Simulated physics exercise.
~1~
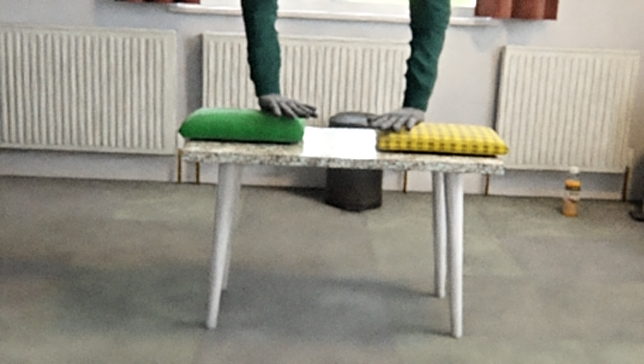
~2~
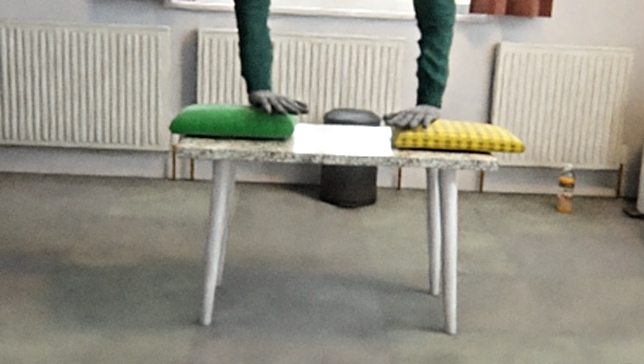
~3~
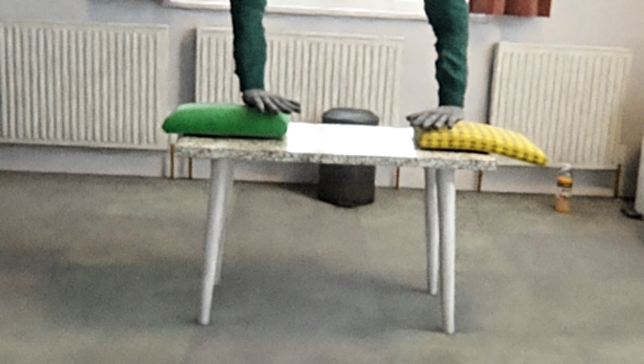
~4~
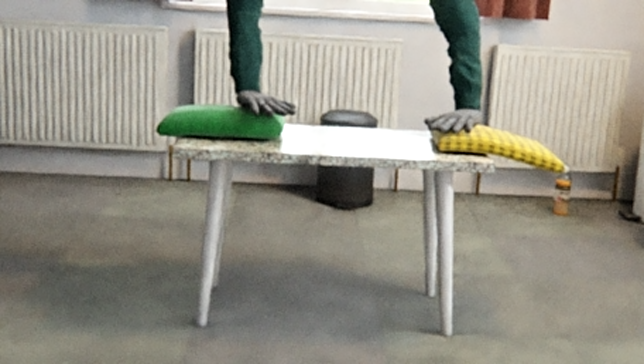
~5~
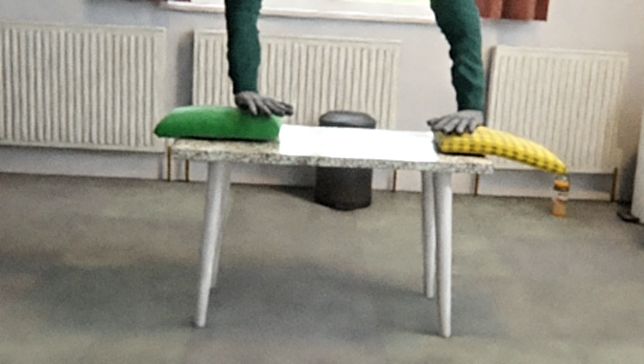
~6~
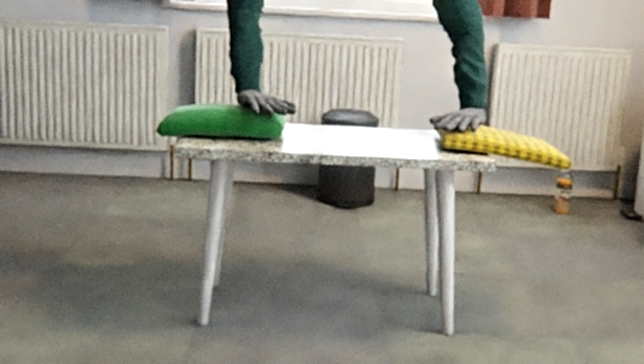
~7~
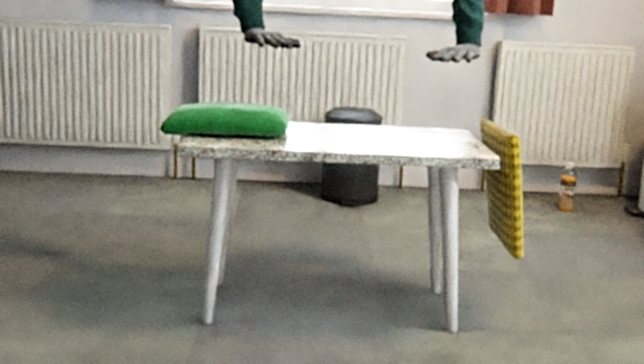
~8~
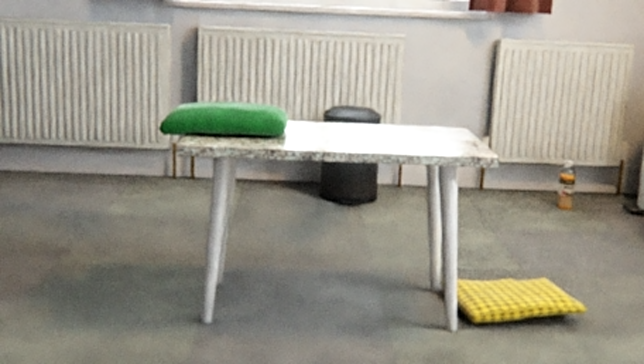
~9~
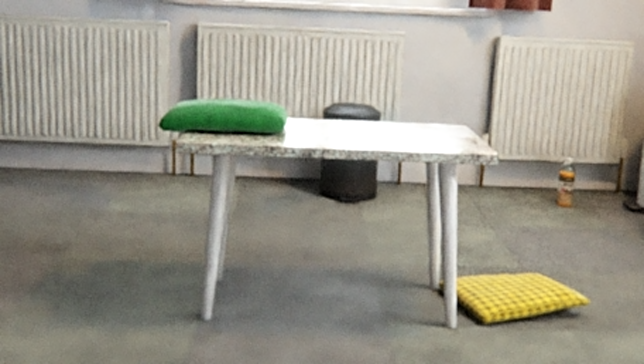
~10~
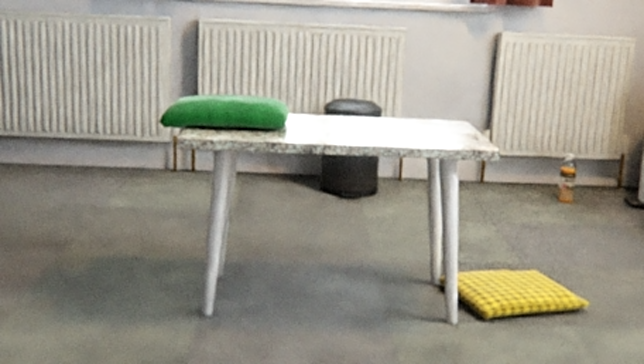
Two hands push a green cushion and yellow pad apart, and the pad falls.
